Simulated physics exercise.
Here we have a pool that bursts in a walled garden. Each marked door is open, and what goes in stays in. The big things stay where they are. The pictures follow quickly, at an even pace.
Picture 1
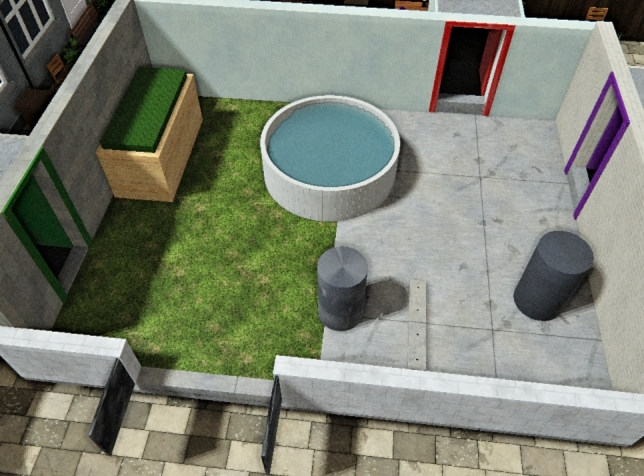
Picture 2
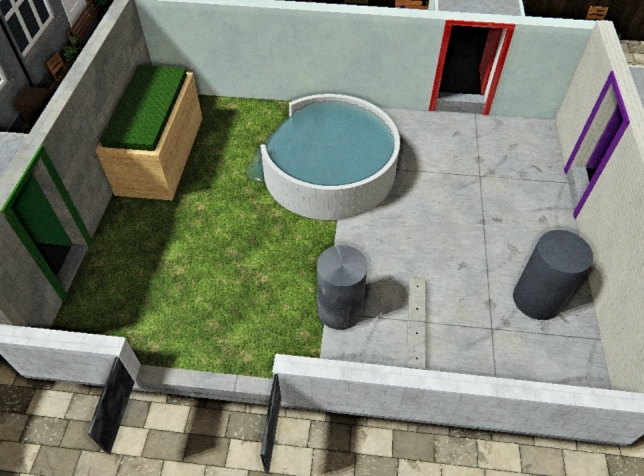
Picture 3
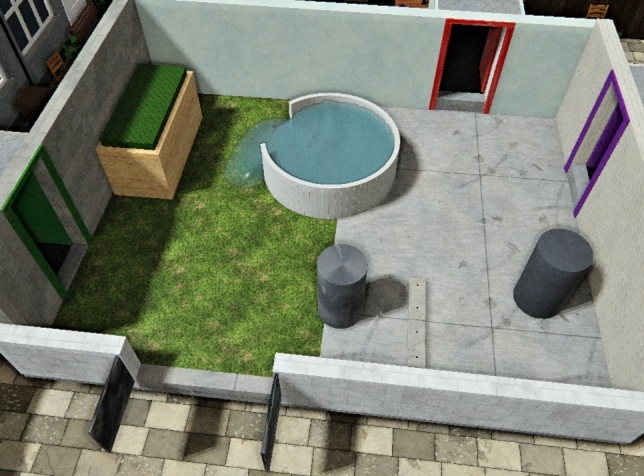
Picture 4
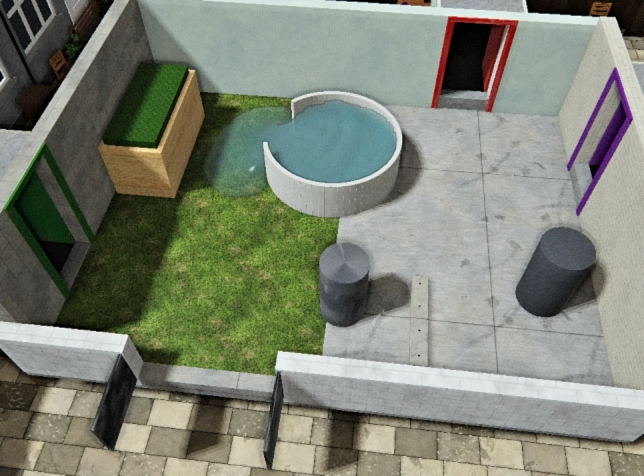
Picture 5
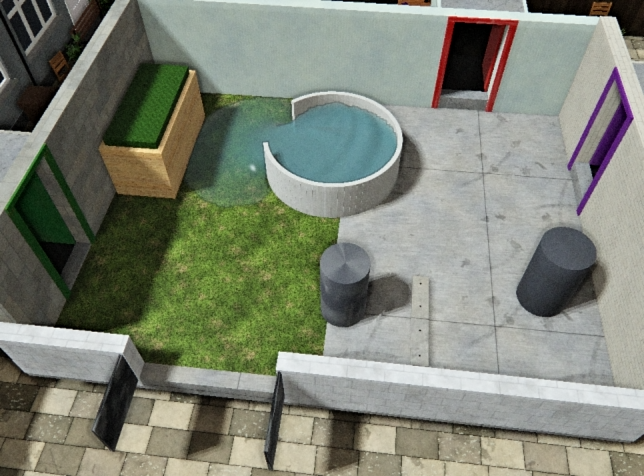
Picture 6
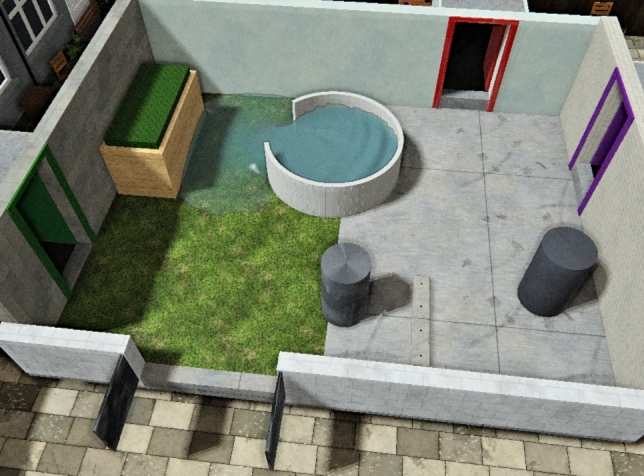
In this clip, a round pool stands whole in a walled garden, then its left side opens and water pours through the gap, spreading leftward over the grass in a widening sheet that reaches the wooden planter.
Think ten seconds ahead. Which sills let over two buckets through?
One by one: The purple door holds within the limit; the green door floods; the red door holds within the limit.
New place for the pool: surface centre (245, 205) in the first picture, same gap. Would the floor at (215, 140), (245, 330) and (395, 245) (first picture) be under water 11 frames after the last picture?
In that order: Awash, clear, dry.
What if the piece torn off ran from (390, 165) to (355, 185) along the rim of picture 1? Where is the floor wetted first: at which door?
The purple one.
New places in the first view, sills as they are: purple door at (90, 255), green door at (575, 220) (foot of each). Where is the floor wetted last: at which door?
That is the one in green.
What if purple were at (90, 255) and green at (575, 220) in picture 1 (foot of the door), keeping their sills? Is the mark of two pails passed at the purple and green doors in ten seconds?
In short: Purple is under; green is under.
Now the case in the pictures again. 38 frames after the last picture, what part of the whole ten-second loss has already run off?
Some 20 per cent.
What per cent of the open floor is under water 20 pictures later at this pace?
About 40 per cent.
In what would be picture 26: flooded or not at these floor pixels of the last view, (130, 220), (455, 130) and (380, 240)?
In turn: Wet, not flooded, clear.
A moment on, water covers 15 % of the floor; the purple door not reached, the green door not reached, the red door not reached.
Next, water covers 25 % of the floor; the purple door not reached, the green door not reached, the red door not reached.
Then, water covers 40 % of the floor; the purple door not reached, the green door wet at the sill, nothing in, the red door not reached.
Later, water covers 70 % of the floor; the purple door wet at the sill, nothing in, the green door under two buckets in, the red door wet at the sill, nothing in.
In the end, water covers 90 % of the floor; the purple door wet at the sill, nothing in, the green door over two buckets in, the red door wet at the sill, nothing in.
